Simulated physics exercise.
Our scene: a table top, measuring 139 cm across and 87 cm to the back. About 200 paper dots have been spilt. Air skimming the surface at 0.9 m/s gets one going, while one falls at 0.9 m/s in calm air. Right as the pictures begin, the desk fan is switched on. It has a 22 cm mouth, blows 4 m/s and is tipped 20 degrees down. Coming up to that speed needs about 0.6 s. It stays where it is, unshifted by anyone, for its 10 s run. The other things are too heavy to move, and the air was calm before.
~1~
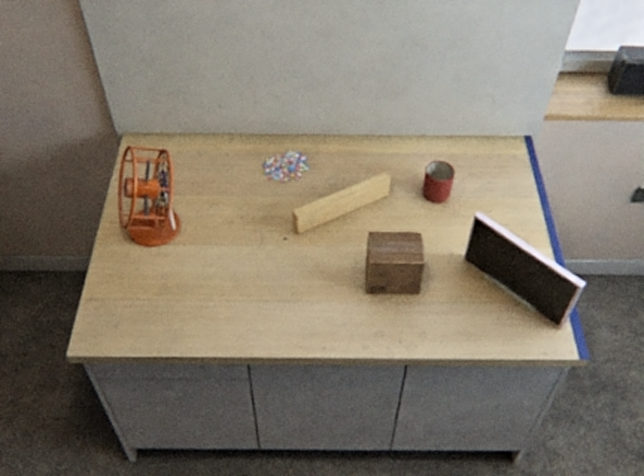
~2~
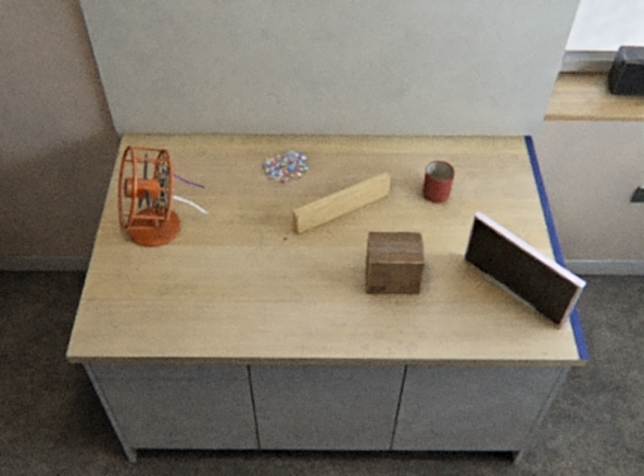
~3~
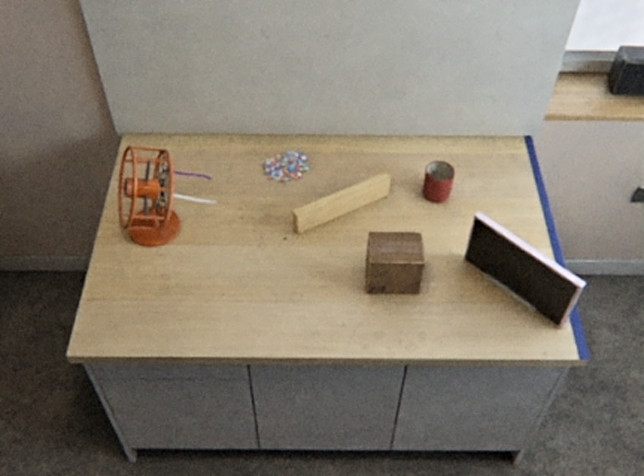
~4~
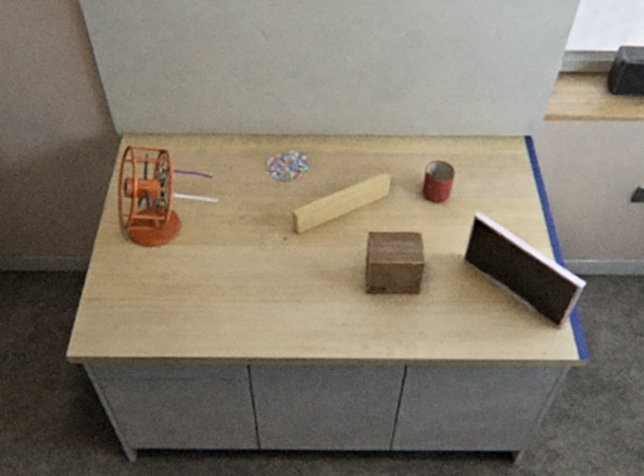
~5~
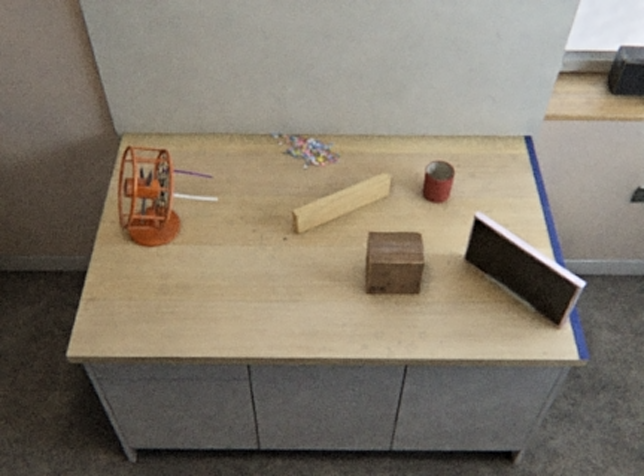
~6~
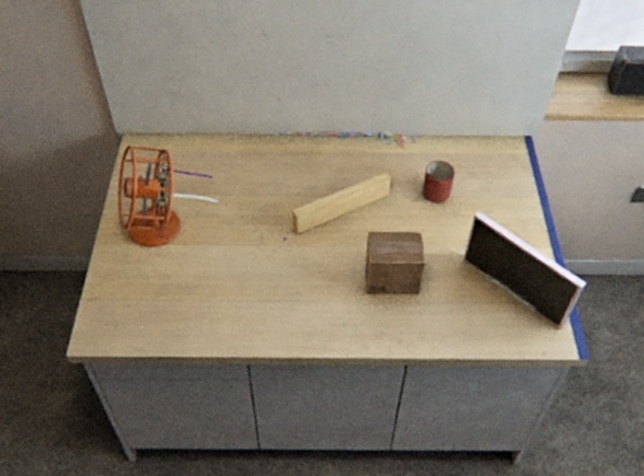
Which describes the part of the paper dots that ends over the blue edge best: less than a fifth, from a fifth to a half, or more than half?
It outweighs the remainder.
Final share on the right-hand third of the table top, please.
0 %.
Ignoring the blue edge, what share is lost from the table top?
The share is about 0 %.
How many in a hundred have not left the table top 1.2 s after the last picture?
Estimated share: Close to 0 percent.
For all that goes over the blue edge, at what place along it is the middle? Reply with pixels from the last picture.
(532, 138).
Then, 1.2 s after the last picture the count stands so, 100 % are over the blue edge.
Then, 2.4 s after the last picture the count stands so, 100 % are over the blue edge.
Then, 4.7 s after the last picture the count stands so, 100 % are over the blue edge.
Then, 9.2 s after the last picture, at the end, 100 % are over the blue edge.
